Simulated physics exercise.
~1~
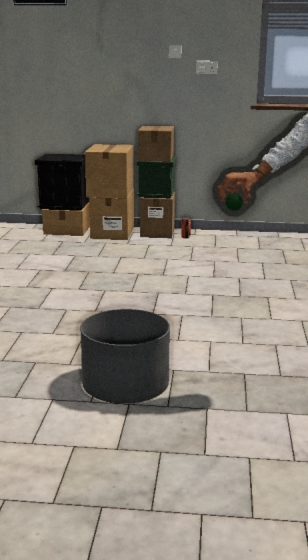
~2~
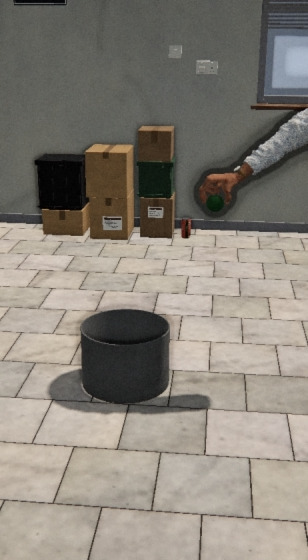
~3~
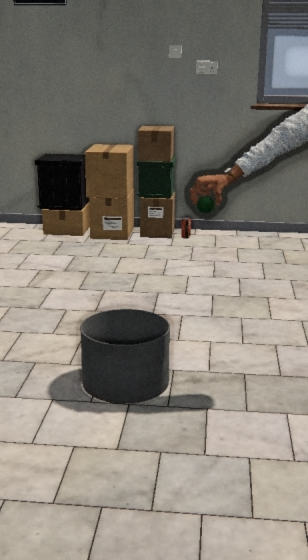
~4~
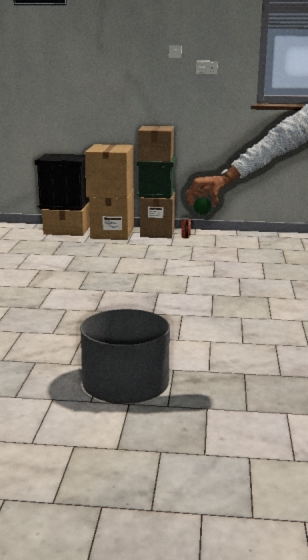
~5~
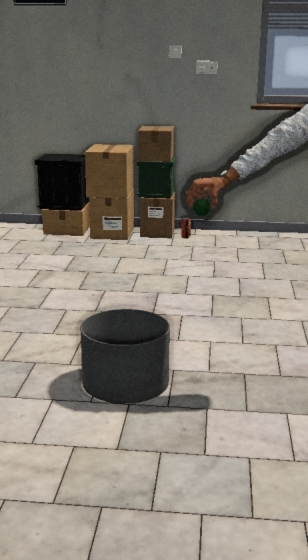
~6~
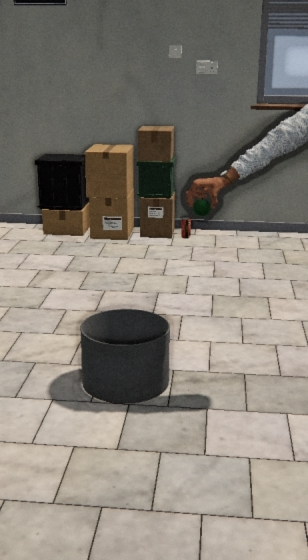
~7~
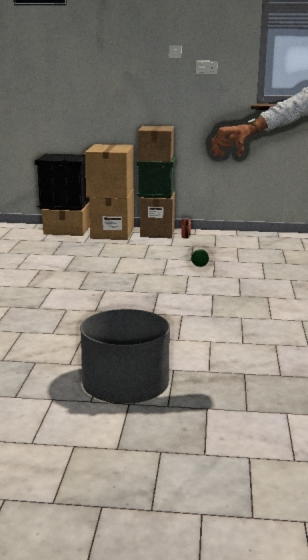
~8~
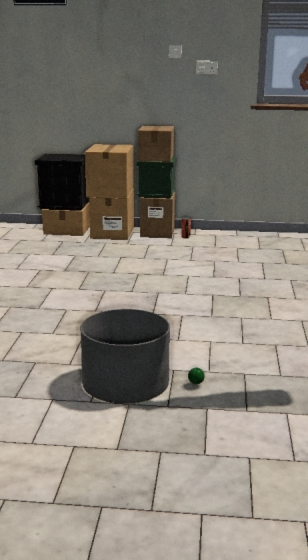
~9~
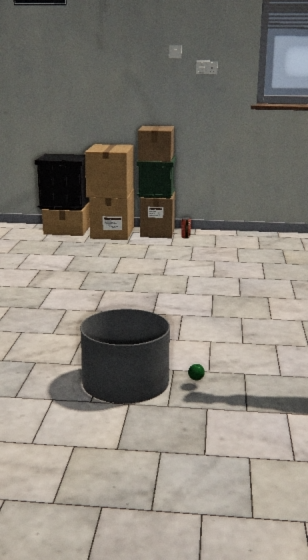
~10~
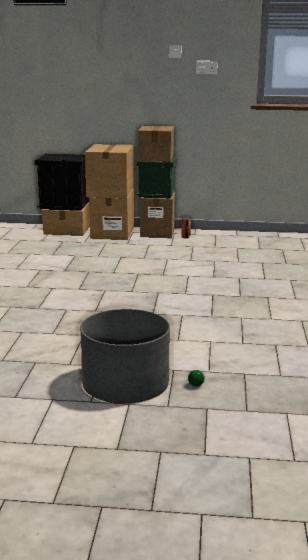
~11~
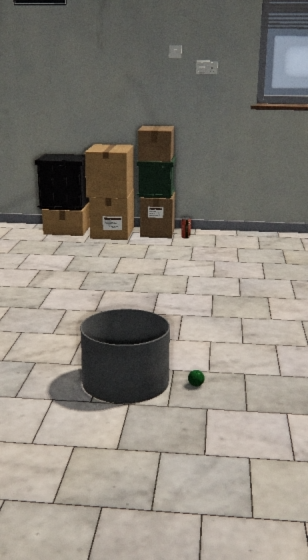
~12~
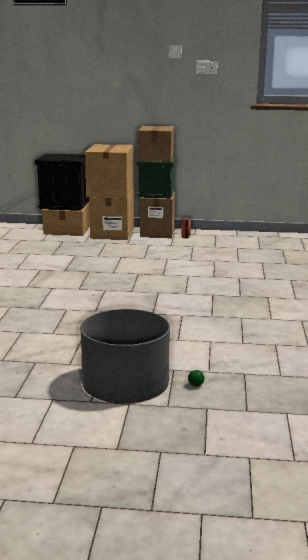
Green apple held by a hand moving left, then dropping and landing on the tiled floor just right of a dark bucket.
